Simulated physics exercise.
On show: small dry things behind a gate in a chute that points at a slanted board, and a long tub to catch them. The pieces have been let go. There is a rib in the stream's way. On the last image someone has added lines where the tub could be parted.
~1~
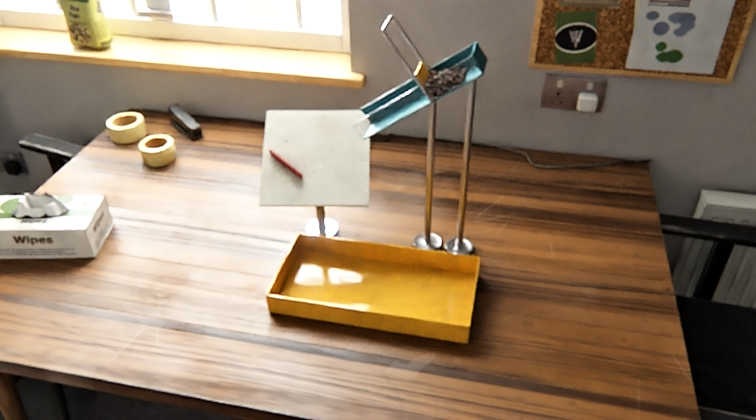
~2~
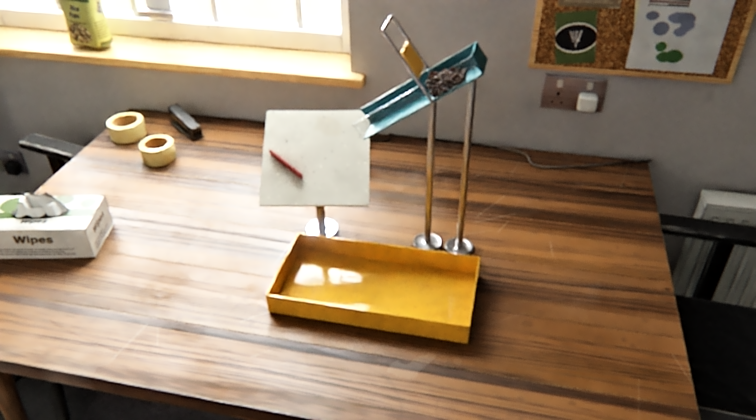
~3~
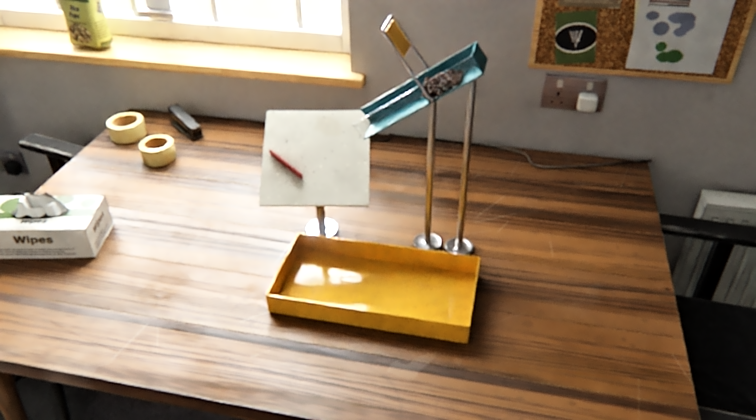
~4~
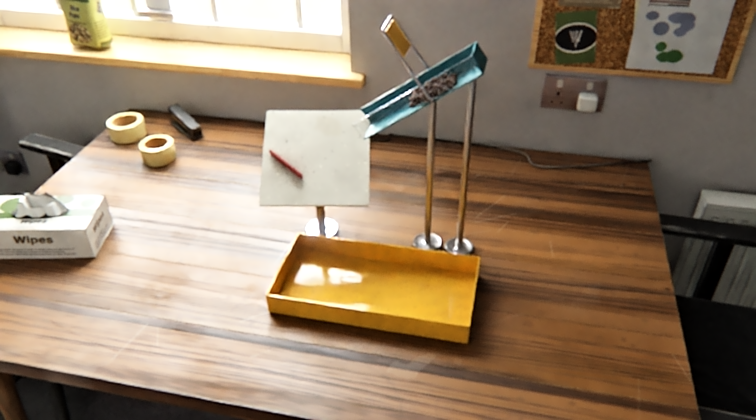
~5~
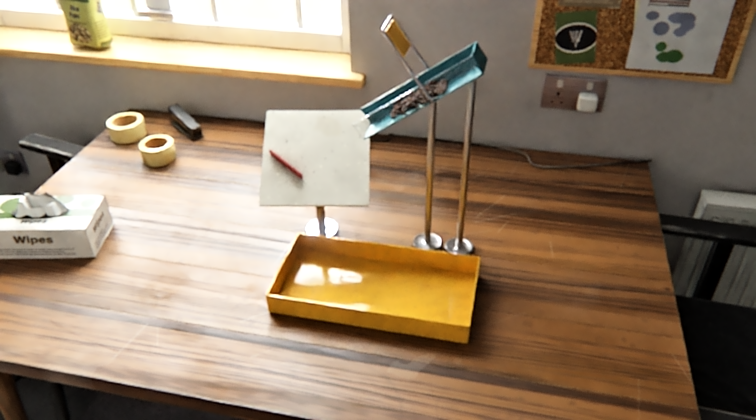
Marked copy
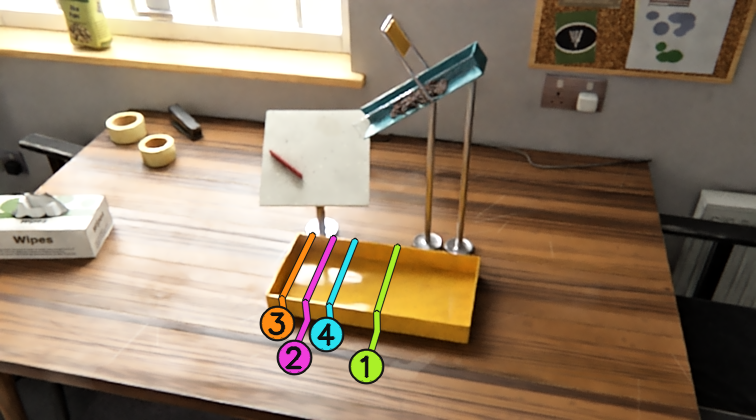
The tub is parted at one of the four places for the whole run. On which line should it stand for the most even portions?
Best: 2.
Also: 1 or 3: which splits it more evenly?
That is line 3.
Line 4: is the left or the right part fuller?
More lands on the left.
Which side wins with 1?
Left.
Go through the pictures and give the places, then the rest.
The first frame shows load behind the gate near (446, 79), allspice berries; lip of the chute near (368, 132), sloping fairly steeply.
The second frame shows middle of the board near (316, 156), tilted fairly steeply; middle of its low edge near (313, 206); of its high edge near (318, 111).
The third frame shows front corners of the tub near (266, 295) and (469, 326), empty; front of the load near (426, 91).
The fourth frame shows middle of the load near (431, 88); its front near (414, 101), close to a third of the way to the lip; rib from (270, 150) to (301, 175).
The fifth frame shows middle of the load near (419, 96); its front near (393, 113), close to two thirds of the way to the lip.
On the marked copy, line 1 crosses the front rim at (377, 312); line 2 crosses the front rim at (305, 301); line 3 crosses the front rim at (282, 297); line 4 crosses the front rim at (329, 304).
If 1 is chosen, of what is caught, the whole lot on the left of the divider, none at all on the right.
If 2 is chosen, of what is caught, close to half on the left of the divider, close to half on the right.
If 3 is chosen, of what is caught, a small share on the left of the divider, the bulk on the right.
If 4 is chosen, of what is caught, all but a few on the left of the divider, a small share on the right.
